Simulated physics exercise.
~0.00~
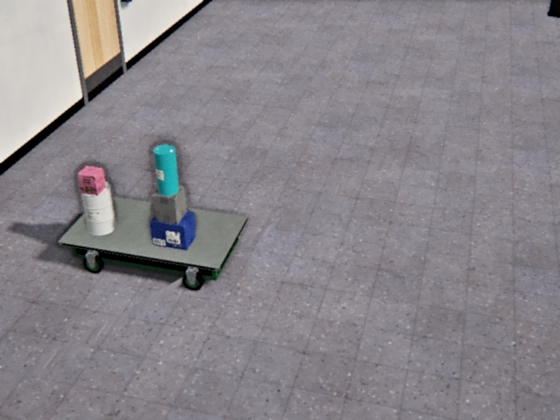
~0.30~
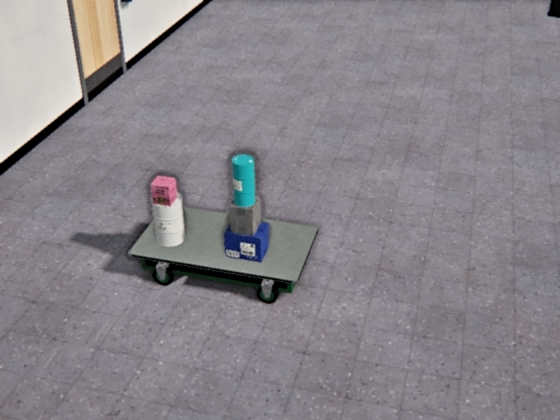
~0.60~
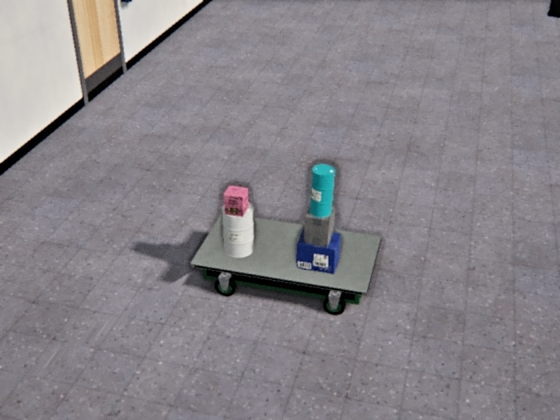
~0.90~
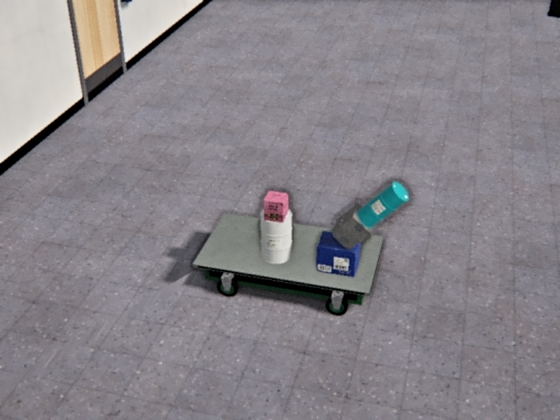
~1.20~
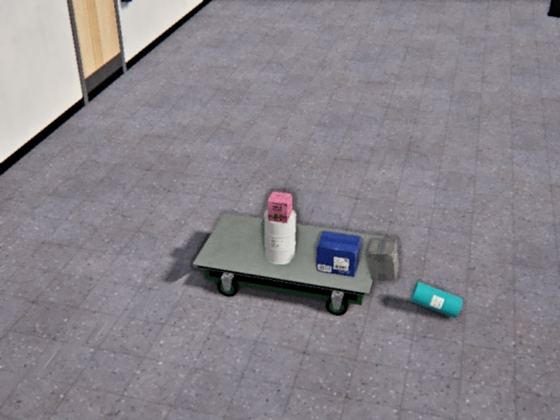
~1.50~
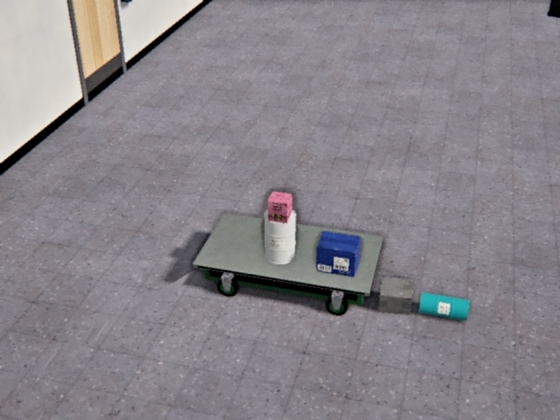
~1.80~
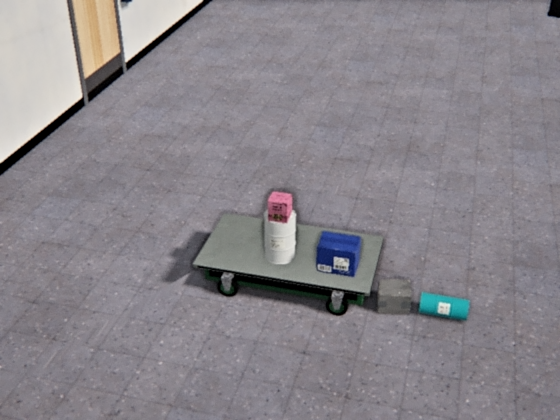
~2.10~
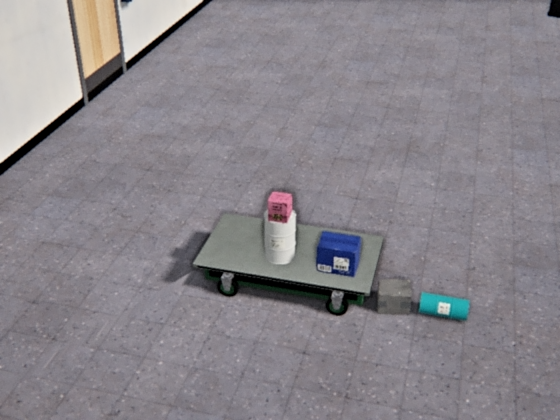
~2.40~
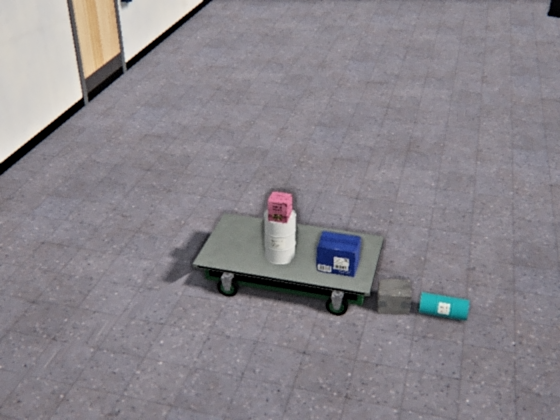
A cart rolls right and stops, and the turquoise canister and grey box topple off.
